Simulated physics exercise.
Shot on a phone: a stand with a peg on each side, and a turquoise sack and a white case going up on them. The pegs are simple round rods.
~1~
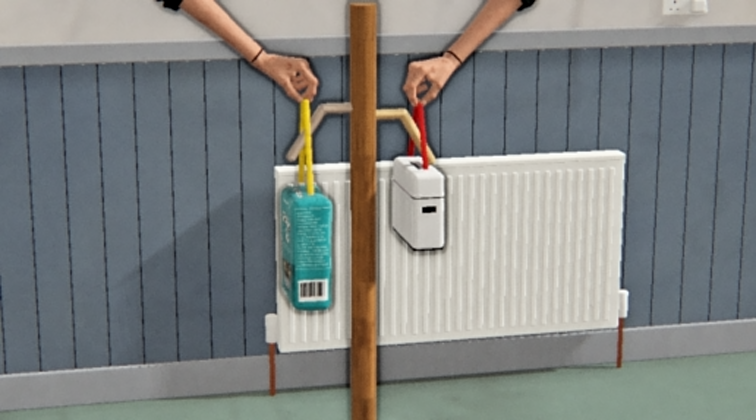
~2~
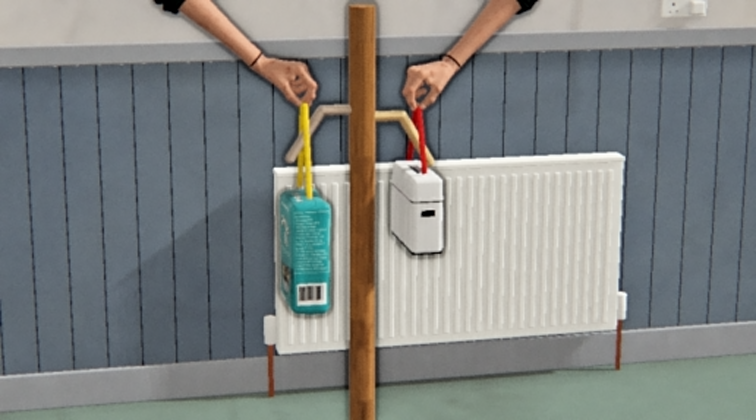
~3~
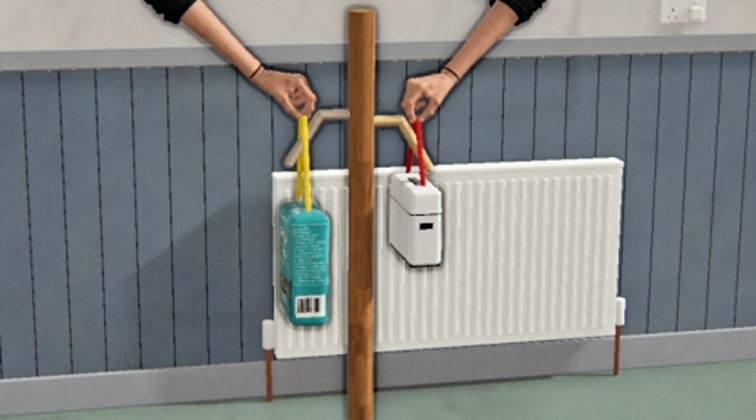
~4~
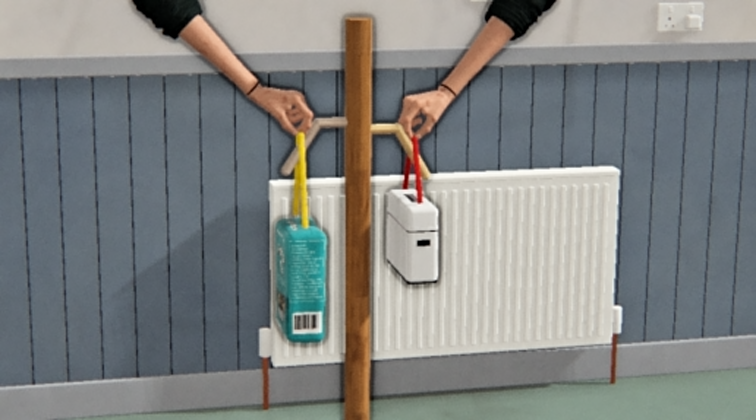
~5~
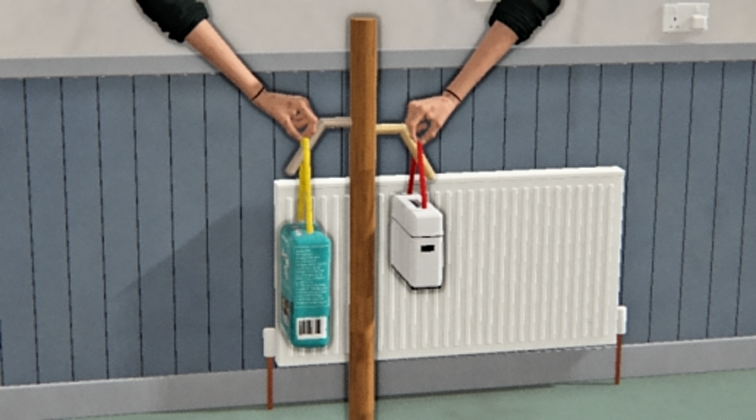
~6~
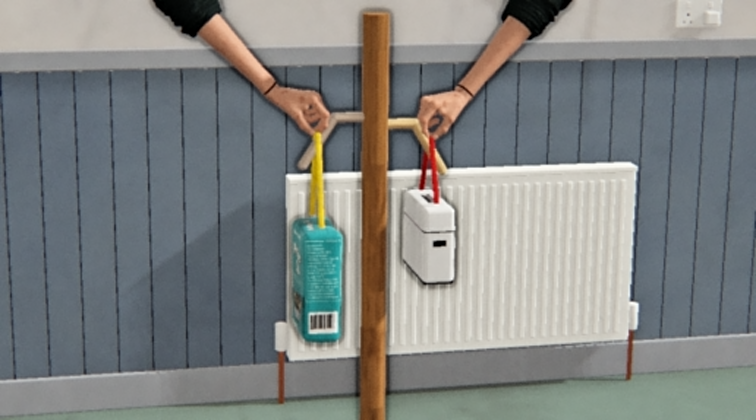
Two hands held a turquoise sack by a yellow strap and a white case by red straps on either side of a wooden post, and everything shifted only slightly in view.
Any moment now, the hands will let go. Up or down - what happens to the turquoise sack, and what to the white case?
My prediction: The turquoise sack is no longer hanging; the white case is no longer hanging.
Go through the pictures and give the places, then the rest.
In the first picture, turquoise sack (307, 247); white case (418, 203); left peg tip (291, 157); right peg tip (430, 160).
In the second picture, turquoise sack (305, 251); white case (417, 206).
In the third picture, turquoise sack (304, 263); white case (415, 219).
In the fourth picture, turquoise sack (301, 280); white case (412, 235).
In the fifth picture, turquoise sack (305, 284); white case (417, 241).
In the sixth picture, turquoise sack (317, 279); white case (428, 236); left peg tip (302, 165), sloping steeply down; right peg tip (442, 170), sloping steeply down.
Then, 0.42 s later than the last view, turquoise sack on the floor; white case on the floor.
Finally, turquoise sack on the floor; white case on the floor. The turquoise sack drops to the floor and the white case comes down.
